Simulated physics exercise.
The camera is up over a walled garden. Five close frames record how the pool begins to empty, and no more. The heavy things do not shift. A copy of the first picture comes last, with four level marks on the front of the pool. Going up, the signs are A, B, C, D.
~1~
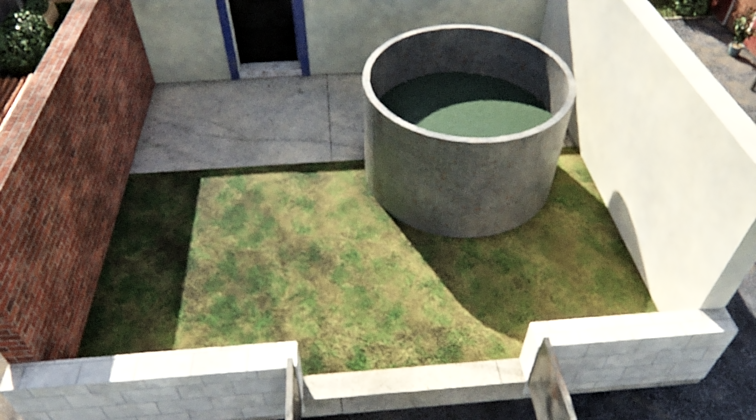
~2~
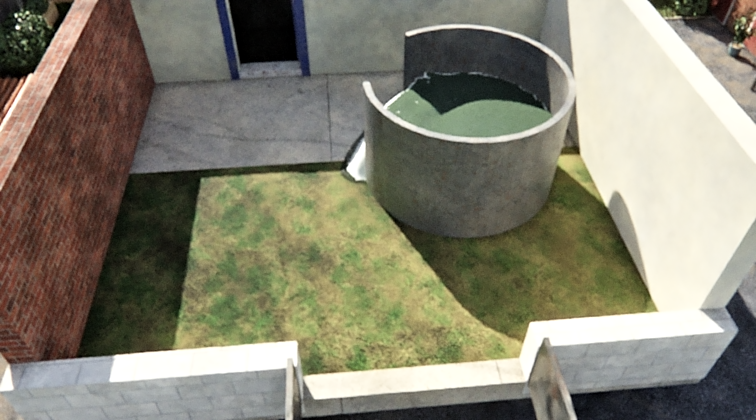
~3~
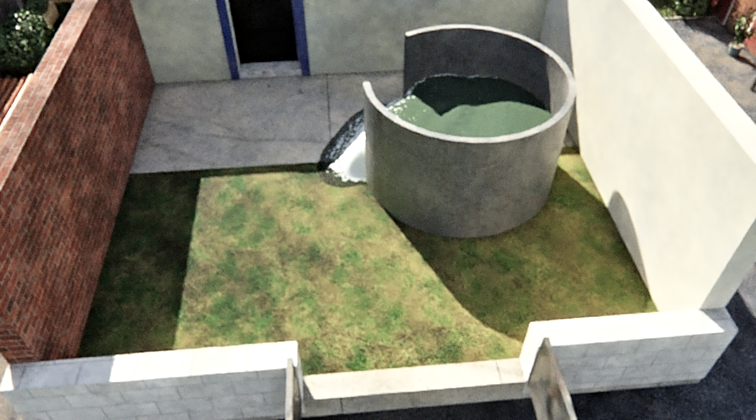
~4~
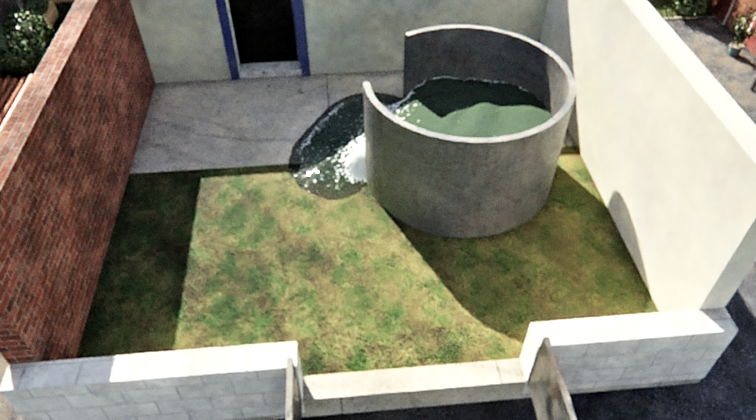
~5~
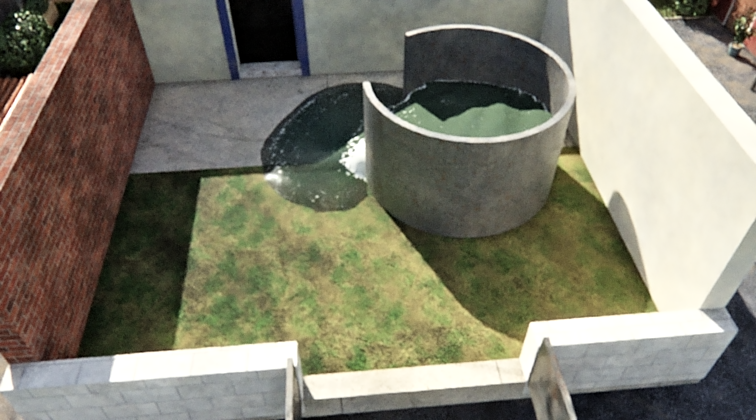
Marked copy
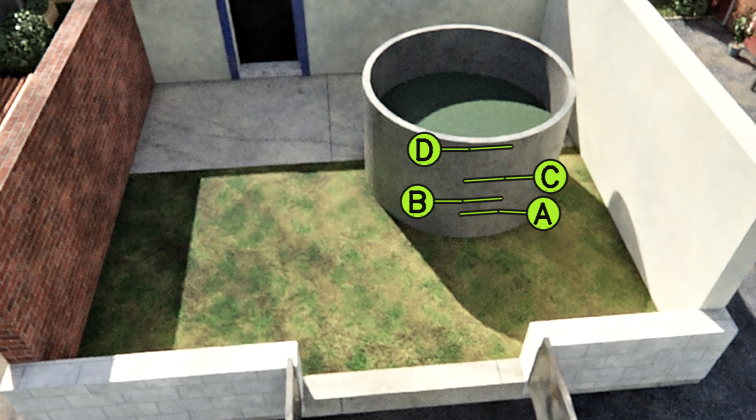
In this clip, seen from above a walled garden, a section on the left side of a round grey pool's wall disappears, and green water pours through the gap, spreading leftward across the paving and the edge of the grass.
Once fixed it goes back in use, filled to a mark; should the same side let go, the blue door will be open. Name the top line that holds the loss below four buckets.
The answer is level A.
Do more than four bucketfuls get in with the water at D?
Yes, that goes wrong.
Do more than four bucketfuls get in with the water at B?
Yes, it does.
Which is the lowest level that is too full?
B it is.
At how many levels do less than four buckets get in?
One.
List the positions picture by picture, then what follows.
Water in the pool at rest, its middle at (463, 122); foot of the blue doorway at (271, 77); open gate at (415, 329).
Water covers 2 % of the ground and shows as far out as (362, 161).
Water covers 4 % of the ground and shows as far out as (328, 176).
Water covers 8 % of the ground and shows as far out as (308, 184).
Water covers 13 % of the ground and shows as far out as (332, 89).
On the marked copy, A at (479, 212); B at (481, 199); C at (485, 179); D at (490, 147); from the bottom up A, B, C, D.
With A, a bucket or two gets in.
With B, about 8 bucketfuls get in.
With C, dozens of bucketfuls pour in.
With D, dozens of bucketfuls pour in.
